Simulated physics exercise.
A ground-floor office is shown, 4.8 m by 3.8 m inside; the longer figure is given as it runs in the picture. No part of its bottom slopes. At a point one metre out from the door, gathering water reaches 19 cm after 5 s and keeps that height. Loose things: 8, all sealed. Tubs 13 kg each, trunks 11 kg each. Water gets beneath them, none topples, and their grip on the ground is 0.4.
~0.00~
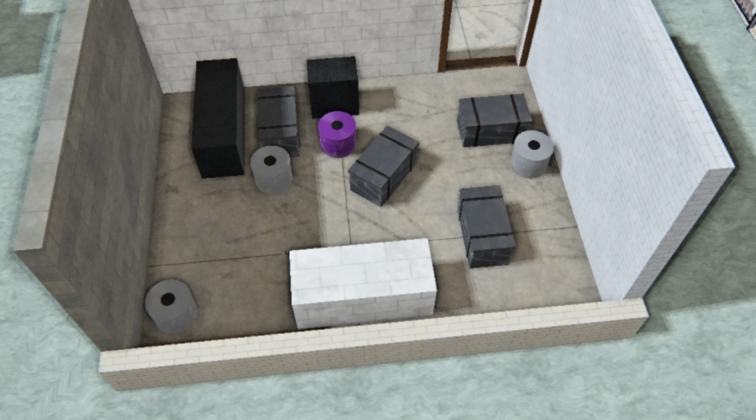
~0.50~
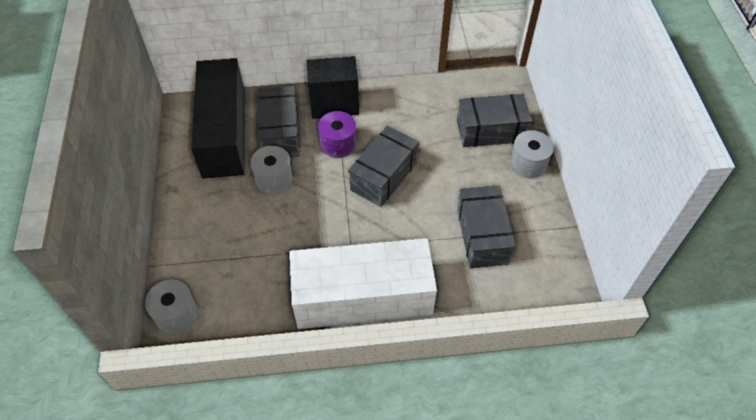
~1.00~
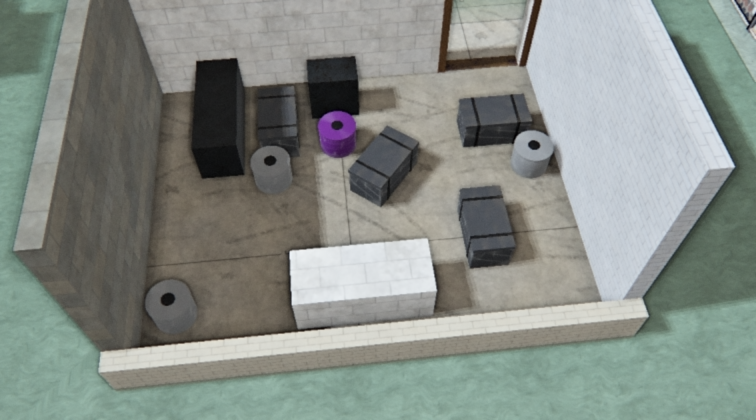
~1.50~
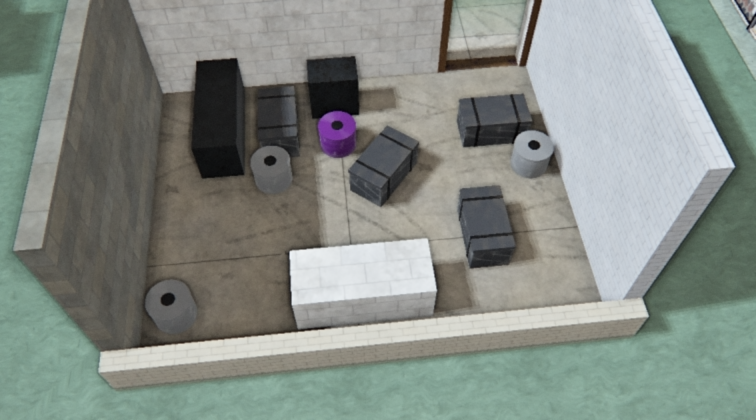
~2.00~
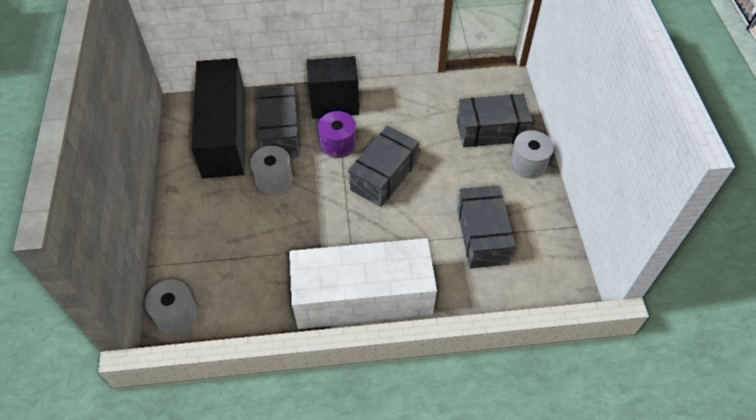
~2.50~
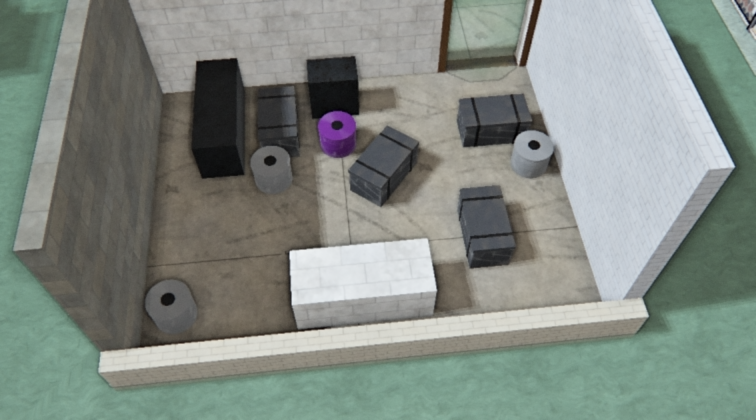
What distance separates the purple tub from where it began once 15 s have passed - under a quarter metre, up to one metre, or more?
The move is minor.
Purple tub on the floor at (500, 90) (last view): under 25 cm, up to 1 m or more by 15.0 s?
In that run it wanders far off.
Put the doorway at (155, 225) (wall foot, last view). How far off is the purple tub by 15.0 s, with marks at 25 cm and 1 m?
With that change, the purple tub stays nearly motionless.
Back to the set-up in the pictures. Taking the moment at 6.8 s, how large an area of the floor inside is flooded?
Somewhere around 8.5 m2, roughly.
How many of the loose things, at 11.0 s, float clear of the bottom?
The count is 4.
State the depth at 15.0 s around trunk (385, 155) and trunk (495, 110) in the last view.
First about 7 cm, second about 13 cm.
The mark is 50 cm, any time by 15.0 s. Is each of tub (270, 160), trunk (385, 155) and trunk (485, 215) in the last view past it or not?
Note - in order: Smaller; farther; farther.
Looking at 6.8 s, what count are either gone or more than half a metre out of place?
I make it 2.
After 3.5 s the purple tub is near (337, 126), 0.0 m from its start, aground; 0 afloat.
After 6.8 s the purple tub is near (337, 126), 0.0 m from its start, aground; 1 afloat.
After 11.0 s the purple tub is near (337, 126), 0.0 m from its start, aground; 4 afloat.
After 15.0 s the purple tub is near (337, 125), 0.0 m from its start, aground; 6 afloat.
